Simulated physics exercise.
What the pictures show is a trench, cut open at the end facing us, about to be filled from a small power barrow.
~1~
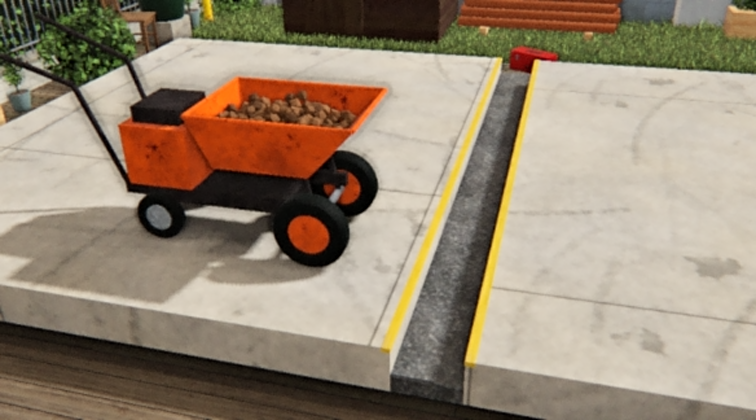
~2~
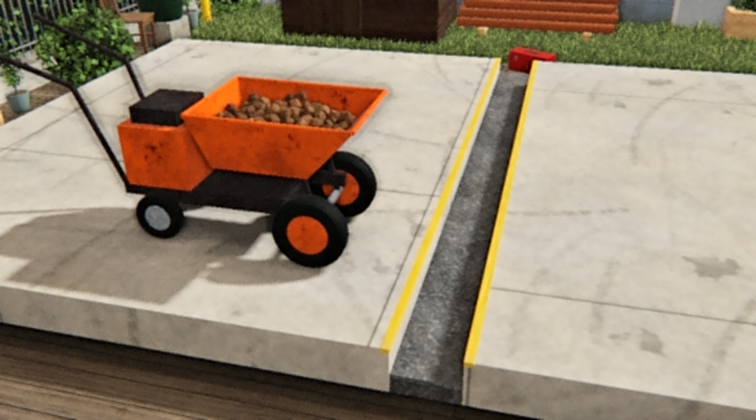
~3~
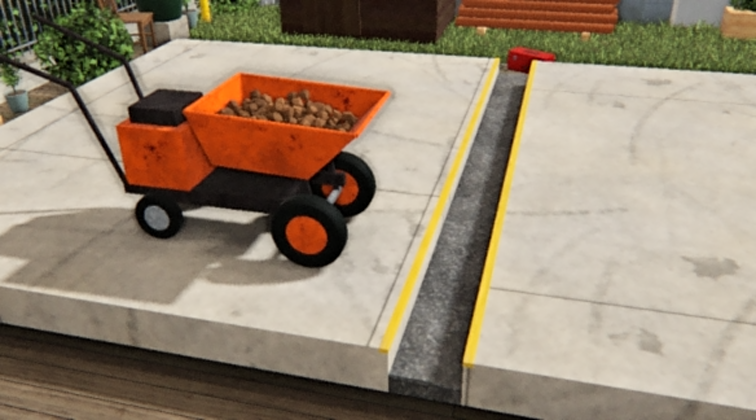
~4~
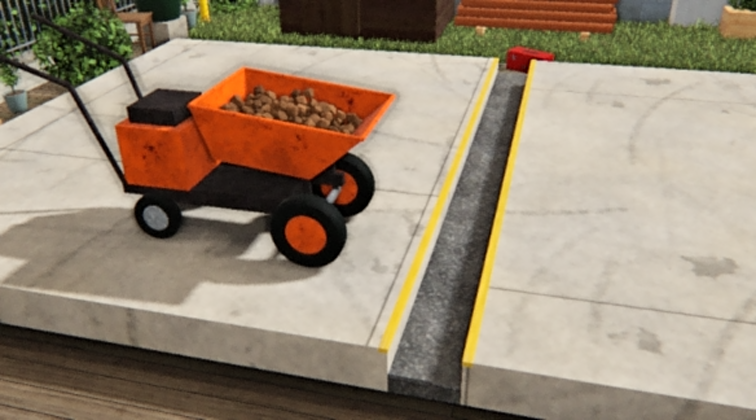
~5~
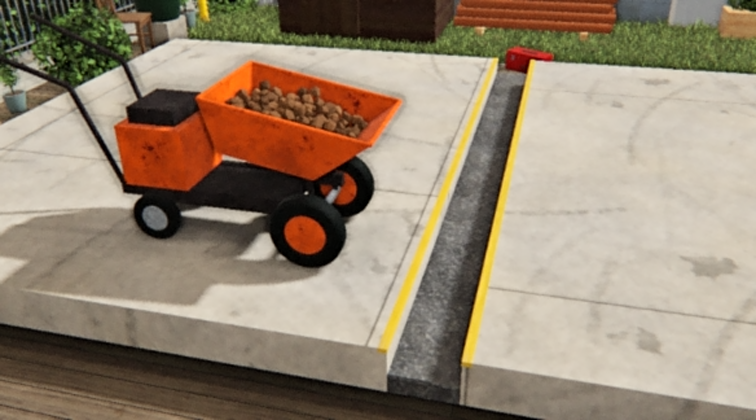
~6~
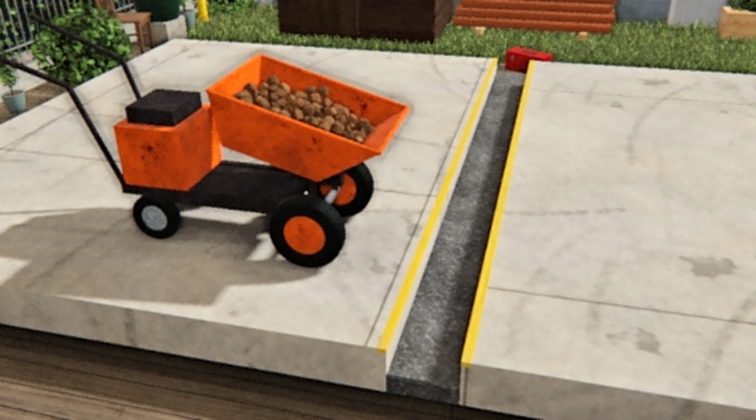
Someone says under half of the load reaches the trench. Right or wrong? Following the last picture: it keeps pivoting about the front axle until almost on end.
Wrong, over half reaches it.
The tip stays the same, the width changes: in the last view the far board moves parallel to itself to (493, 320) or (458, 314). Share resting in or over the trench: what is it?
The first try gives 80 percent, then the second gives 50 percent.
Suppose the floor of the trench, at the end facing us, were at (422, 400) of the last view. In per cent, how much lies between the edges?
Close to 90 per cent.
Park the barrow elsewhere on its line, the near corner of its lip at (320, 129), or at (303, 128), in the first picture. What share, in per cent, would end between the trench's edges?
First spot: Roughly 70 percent; second spot: Roughly 60 percent.
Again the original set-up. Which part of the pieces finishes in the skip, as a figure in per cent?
It works out near 20 percent.
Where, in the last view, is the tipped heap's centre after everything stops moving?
Last view, centre at rest - approx. (463, 265).
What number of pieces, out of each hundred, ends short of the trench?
Around 0 per cent.
Soon after the last picture, skip tipped steeply; all in the skip.
A little later, skip tipped right over; about half in the skip; about half in or heaped over the trench; a stray few beyond it.
Later still, skip tipped right over; about a quarter in the skip; about two thirds in or heaped over the trench; a small part beyond it.
At rest, skip tipped right over; about a quarter in the skip; about two thirds in or heaped over the trench; a small part beyond it.
